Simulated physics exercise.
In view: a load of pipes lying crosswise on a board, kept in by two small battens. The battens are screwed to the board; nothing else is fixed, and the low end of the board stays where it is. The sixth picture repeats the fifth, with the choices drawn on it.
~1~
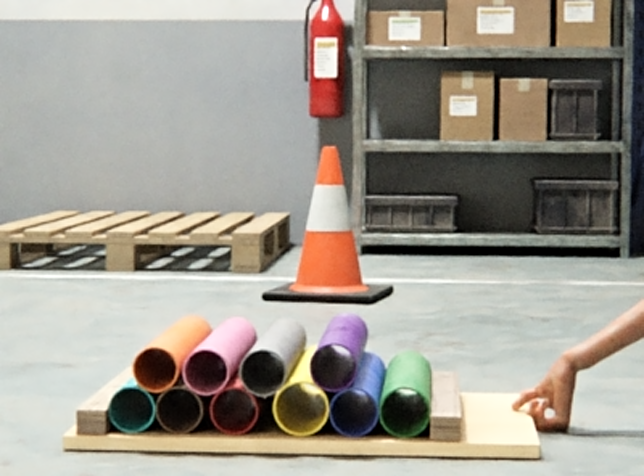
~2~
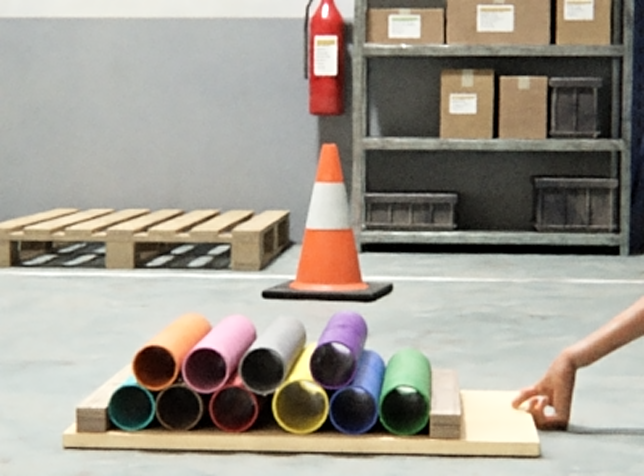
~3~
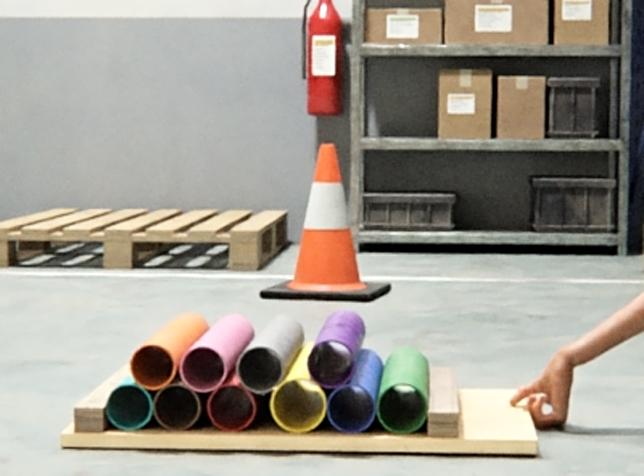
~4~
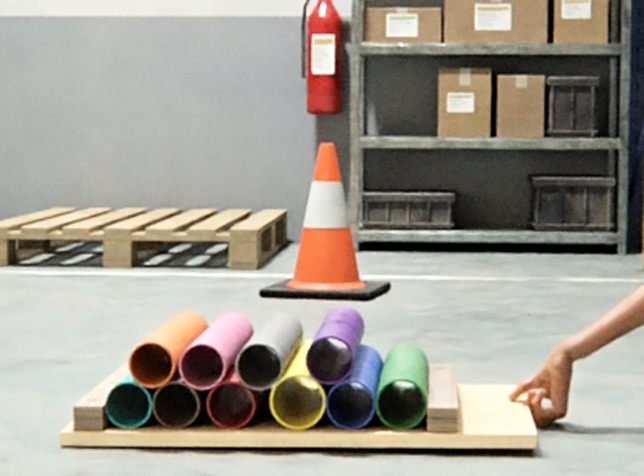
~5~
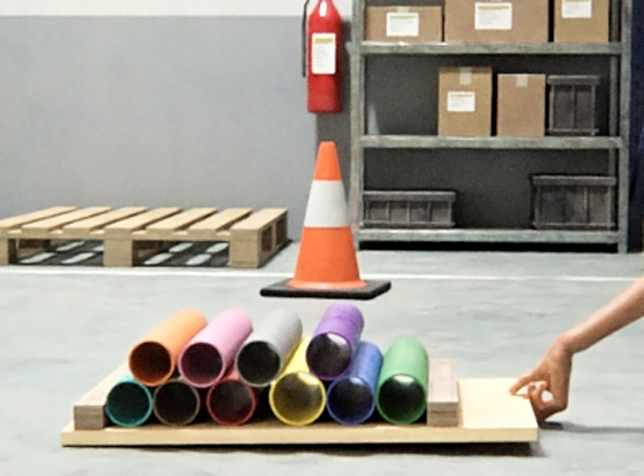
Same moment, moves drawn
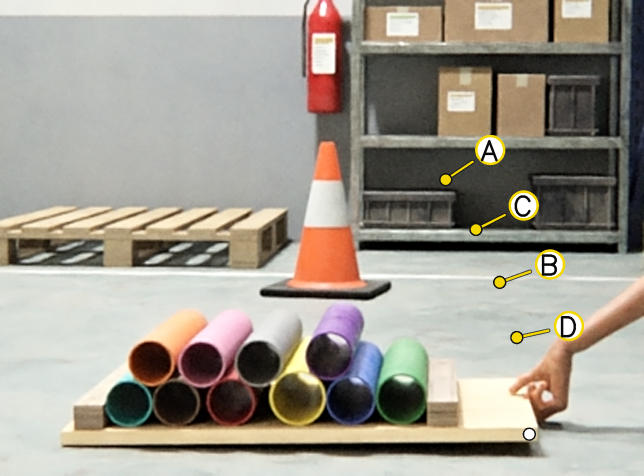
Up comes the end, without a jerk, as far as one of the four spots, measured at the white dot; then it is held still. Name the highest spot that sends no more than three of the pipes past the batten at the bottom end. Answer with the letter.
The last mark within the limit is A.
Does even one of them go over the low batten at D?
No.
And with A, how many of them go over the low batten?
At A the number is three.
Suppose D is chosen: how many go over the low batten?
With D, none.
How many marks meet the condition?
The number is four.
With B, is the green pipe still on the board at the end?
Yes.
On the copy, A at (446, 180); B at (500, 282); C at (476, 230); D at (517, 337); the white dot at (529, 434).
On A. First, board at 19°.
Then, board at 34°.
Finally, board at 34°, three over the low batten (grey, orange, pink).
By contrast, B none over the low batten; C three over the low batten (grey, orange, pink); D none over the low batten.
